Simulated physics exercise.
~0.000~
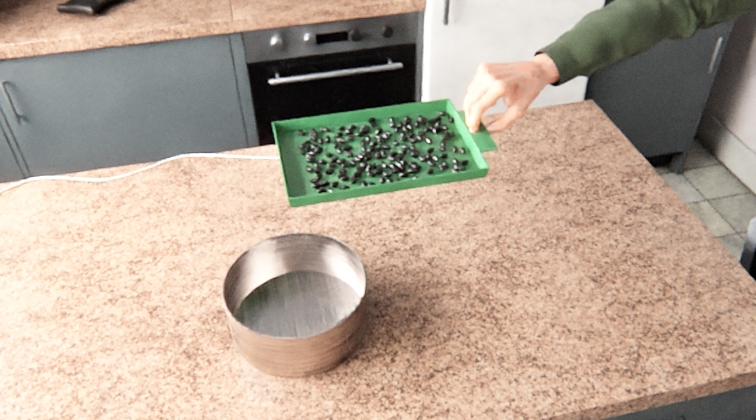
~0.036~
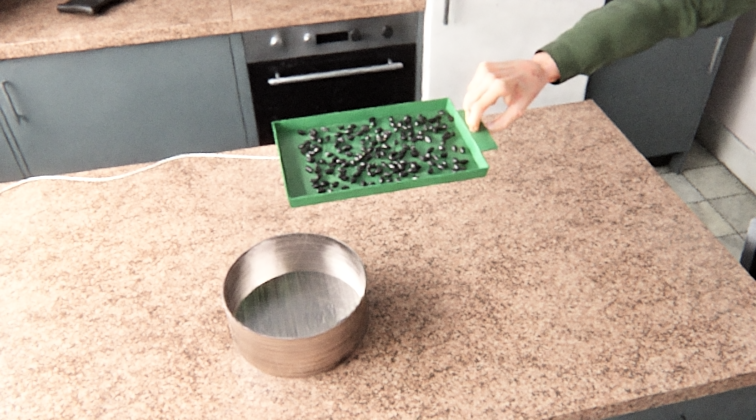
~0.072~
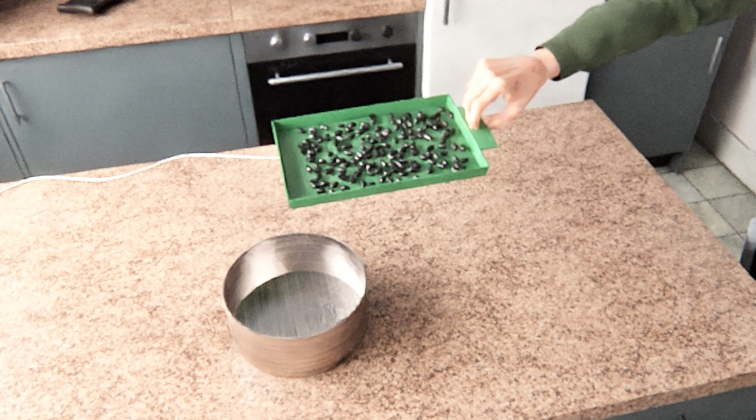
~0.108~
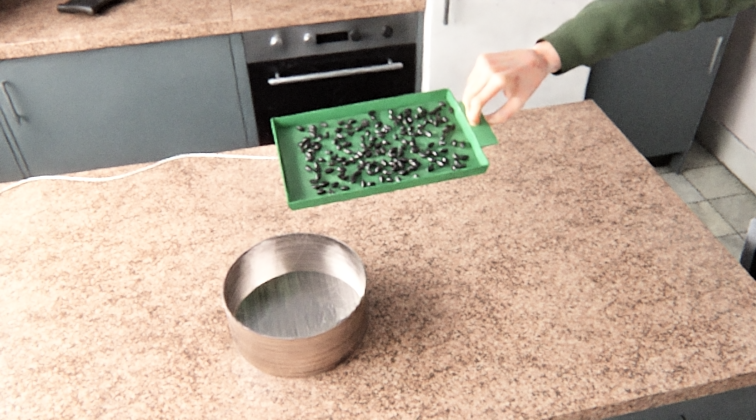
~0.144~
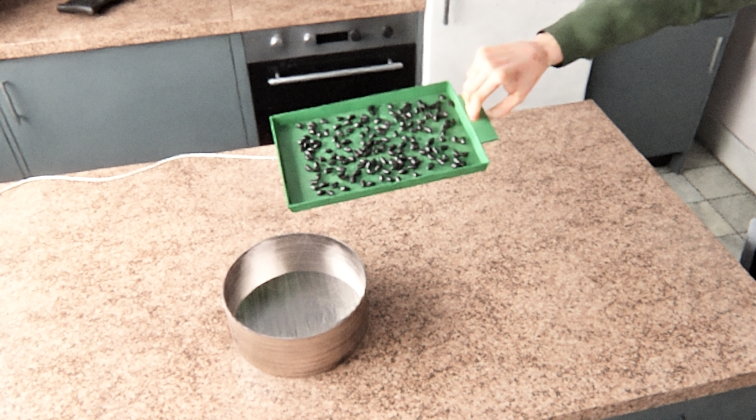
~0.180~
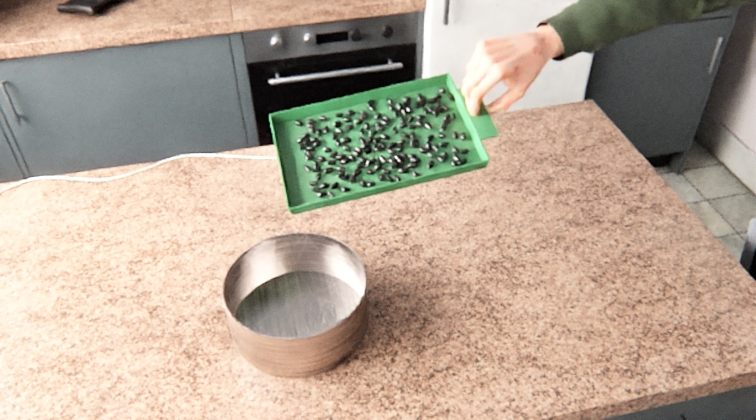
The footage shows a hand in a green sleeve holding a green tray of scattered black beans above a speckled countertop, beside a round metal pot, and tilting the tray slightly so its far edge rises.
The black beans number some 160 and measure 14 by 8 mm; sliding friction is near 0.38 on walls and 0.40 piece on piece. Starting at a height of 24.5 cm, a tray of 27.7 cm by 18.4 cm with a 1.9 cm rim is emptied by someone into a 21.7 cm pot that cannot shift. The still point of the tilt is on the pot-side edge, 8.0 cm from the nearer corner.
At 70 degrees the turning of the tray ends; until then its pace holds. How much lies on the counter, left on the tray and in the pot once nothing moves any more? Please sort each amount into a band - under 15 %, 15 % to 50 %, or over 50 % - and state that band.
Counter: Under 15 %; tray: 15 % to 50 %; pot: Over 50 %.
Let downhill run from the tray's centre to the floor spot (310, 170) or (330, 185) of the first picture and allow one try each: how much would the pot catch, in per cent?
35 and 75 %.
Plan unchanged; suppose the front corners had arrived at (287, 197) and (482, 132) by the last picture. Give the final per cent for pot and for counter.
In the pot: 25 per cent; on the counter: 35 per cent.
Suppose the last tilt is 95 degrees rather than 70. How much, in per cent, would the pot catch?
Around 95 %, I reckon.
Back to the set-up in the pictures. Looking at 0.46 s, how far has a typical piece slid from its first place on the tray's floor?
4 cm.
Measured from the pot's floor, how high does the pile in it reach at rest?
It reaches roughly 1.5 cm.
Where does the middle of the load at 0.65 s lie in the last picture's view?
The middle of the load should be at about (339, 189) by then.
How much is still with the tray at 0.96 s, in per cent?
Load share: Around 65%.
After 0.46 s, tilt 41 degrees; the tray holds 100 %, the pot 0 %.
After 0.65 s, tilt 60 degrees; the tray holds 100 %, the pot 0 %.
Then, at 0.96 s, tilt 70 degrees; the tray holds 65 %, the pot 25 %.
In the end, at 2.2 s, counter 0 %, tray 25 %, pot 75 %.
